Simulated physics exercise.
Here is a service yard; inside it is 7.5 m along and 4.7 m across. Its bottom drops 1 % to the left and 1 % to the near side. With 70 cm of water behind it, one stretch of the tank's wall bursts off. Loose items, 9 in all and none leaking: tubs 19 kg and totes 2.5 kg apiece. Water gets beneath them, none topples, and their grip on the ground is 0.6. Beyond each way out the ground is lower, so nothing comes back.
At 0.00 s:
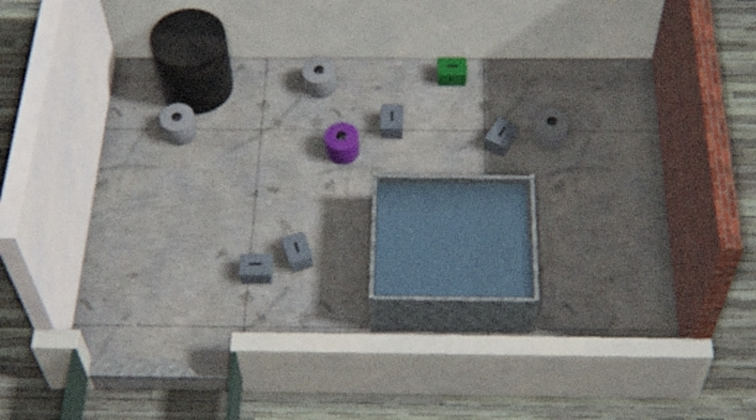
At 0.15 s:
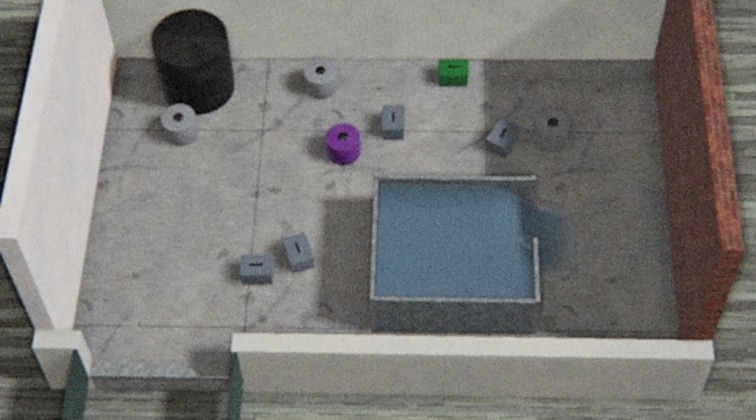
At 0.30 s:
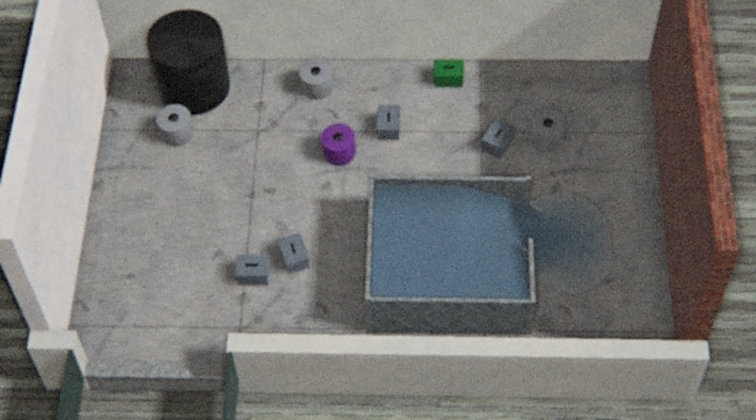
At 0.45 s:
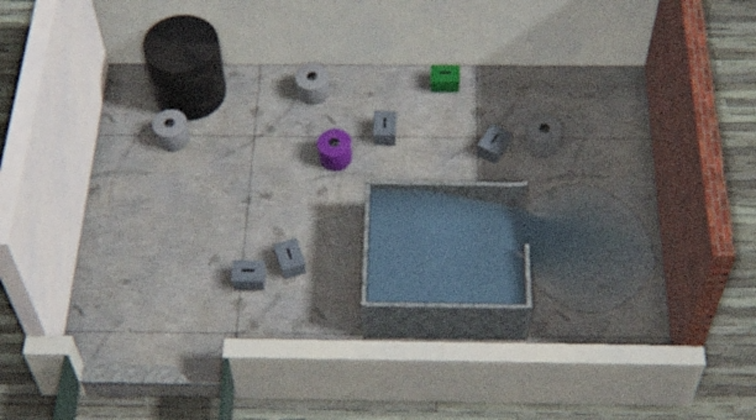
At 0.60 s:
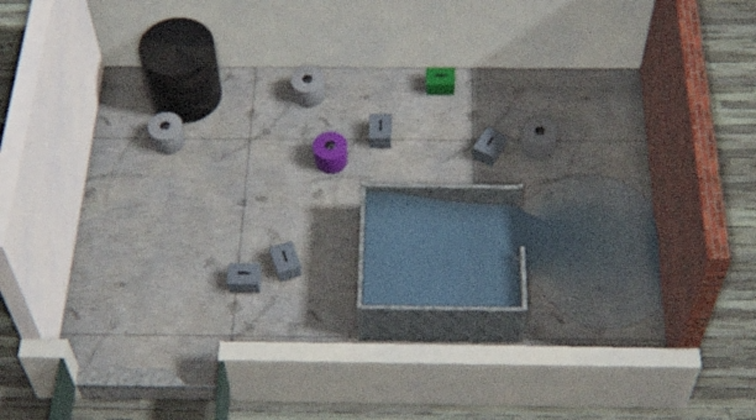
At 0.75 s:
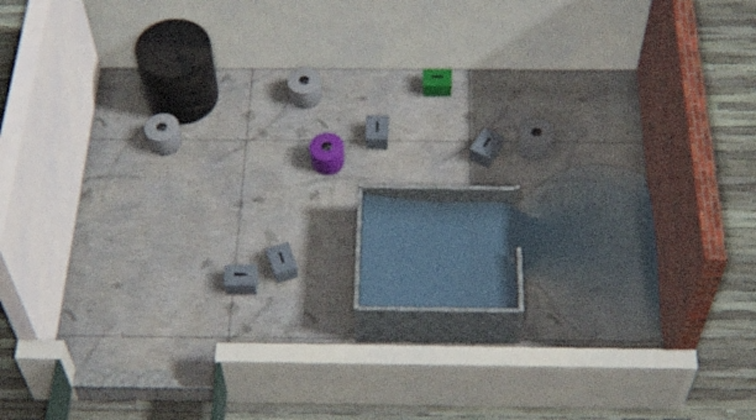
Water pouring through a gap in the right side of a square tank, spreading to the brick wall as scattered tubs and blocks stay put.
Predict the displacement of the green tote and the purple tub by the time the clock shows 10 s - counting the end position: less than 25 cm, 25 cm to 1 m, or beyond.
Green tote travels far, purple tub stays put.
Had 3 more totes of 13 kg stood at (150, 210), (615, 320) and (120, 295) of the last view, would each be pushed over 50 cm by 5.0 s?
In turn: Short of it, over, under.
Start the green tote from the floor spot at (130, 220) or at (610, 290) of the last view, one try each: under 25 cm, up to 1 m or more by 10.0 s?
In turn: It ends far away; it moves a short way.
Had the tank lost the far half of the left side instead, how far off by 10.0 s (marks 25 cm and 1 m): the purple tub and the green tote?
Then the purple tub barely shifts, the green tote is nudged along.
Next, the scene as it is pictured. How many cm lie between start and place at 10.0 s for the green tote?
Roughly 500 cm.
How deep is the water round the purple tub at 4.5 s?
Roughly 4 cm.
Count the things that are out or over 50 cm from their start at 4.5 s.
I count 1.
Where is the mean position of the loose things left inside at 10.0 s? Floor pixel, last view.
Near (288, 181).
After 2.0 s the green tote is near (438, 77), 0.0 m from its start, aground; the purple tub is near (327, 146), 0.0 m from its start, aground; 0 of 9 are out; 0 afloat.
After 4.5 s the green tote is near (214, 137), 3.1 m from its start, aground; the purple tub is near (327, 147), 0.0 m from its start, aground; 0 of 9 are out; 1 afloat.
After 7.0 s the green tote is near (86, 231), 5.1 m from its start, afloat; the purple tub is near (327, 147), 0.0 m from its start, aground; 0 of 9 are out; 4 afloat.
After 10.0 s the green tote is near (85, 190), 4.9 m from its start, afloat; the purple tub is near (327, 147), 0.0 m from its start, aground; 1 of 9 are out; 4 afloat.
